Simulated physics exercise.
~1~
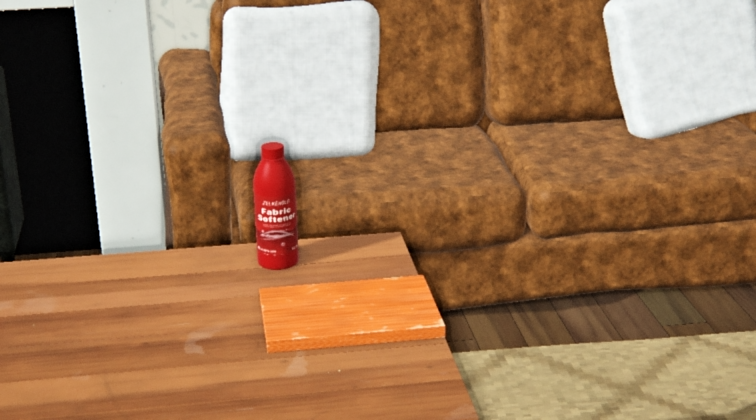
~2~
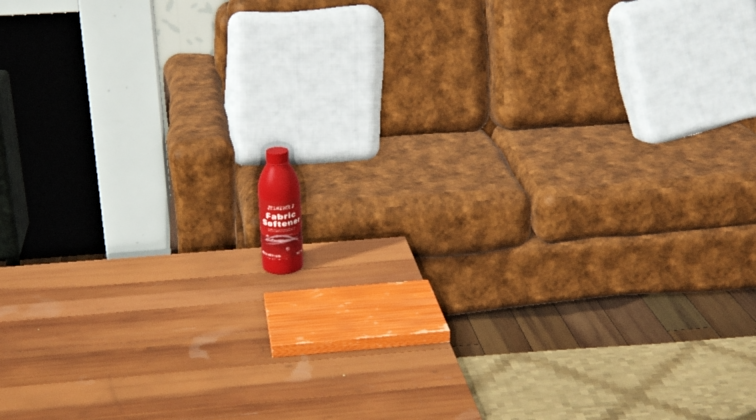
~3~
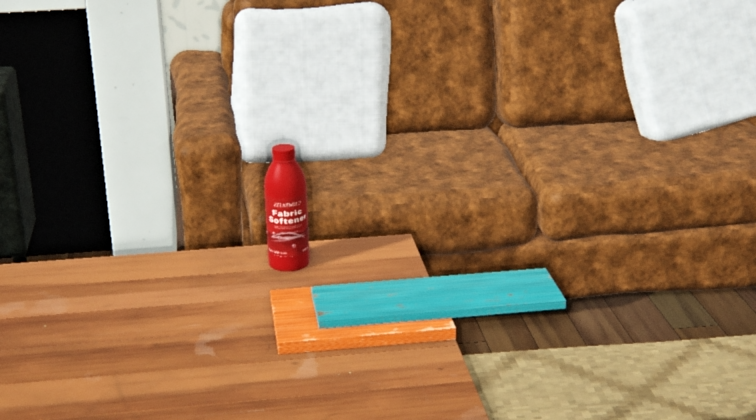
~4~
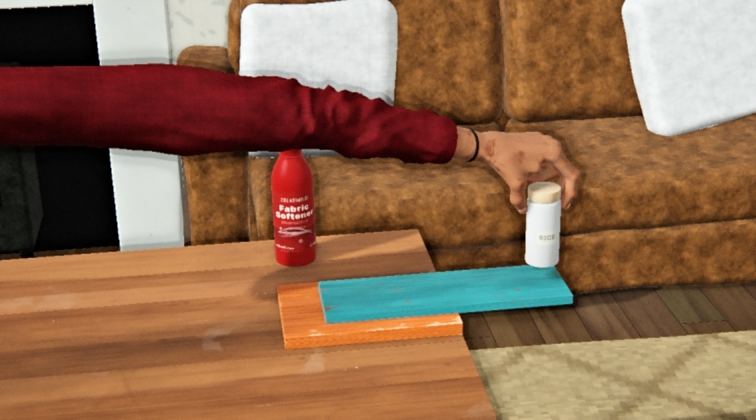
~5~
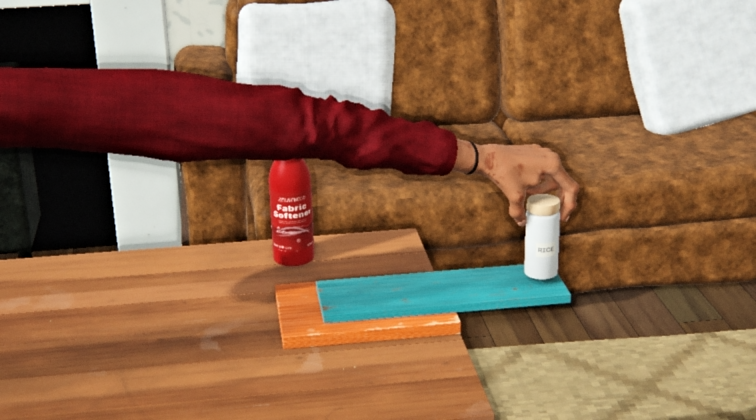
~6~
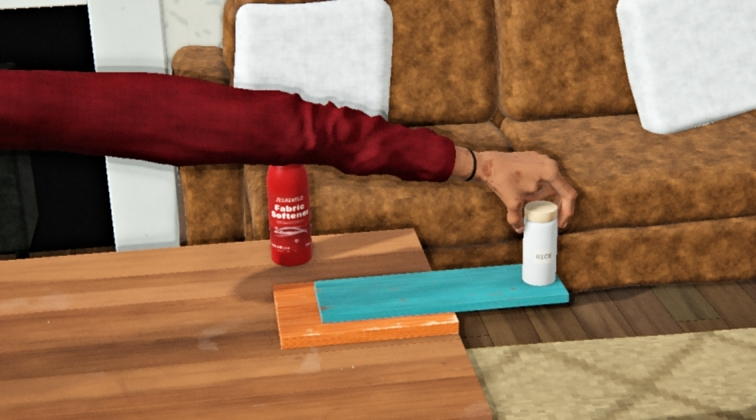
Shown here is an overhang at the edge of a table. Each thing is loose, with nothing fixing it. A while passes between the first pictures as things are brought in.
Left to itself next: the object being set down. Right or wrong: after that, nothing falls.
Wrong.
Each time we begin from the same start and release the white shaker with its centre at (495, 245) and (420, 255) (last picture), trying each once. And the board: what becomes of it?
The first time it drops, and the second time it does not fall.
Then, 0.40 s after the last picture, white shaker now down on the floor or falling; turquoise board tipped 61° from how it was.
Then, 0.60 s after the last picture, turquoise board now down on the floor or falling.
Then, 0.80 s after the last picture, things are still on the move.
By the end, down on the floor or falling, turquoise board and white shaker; the other 2 in place. The board tips off the edge.
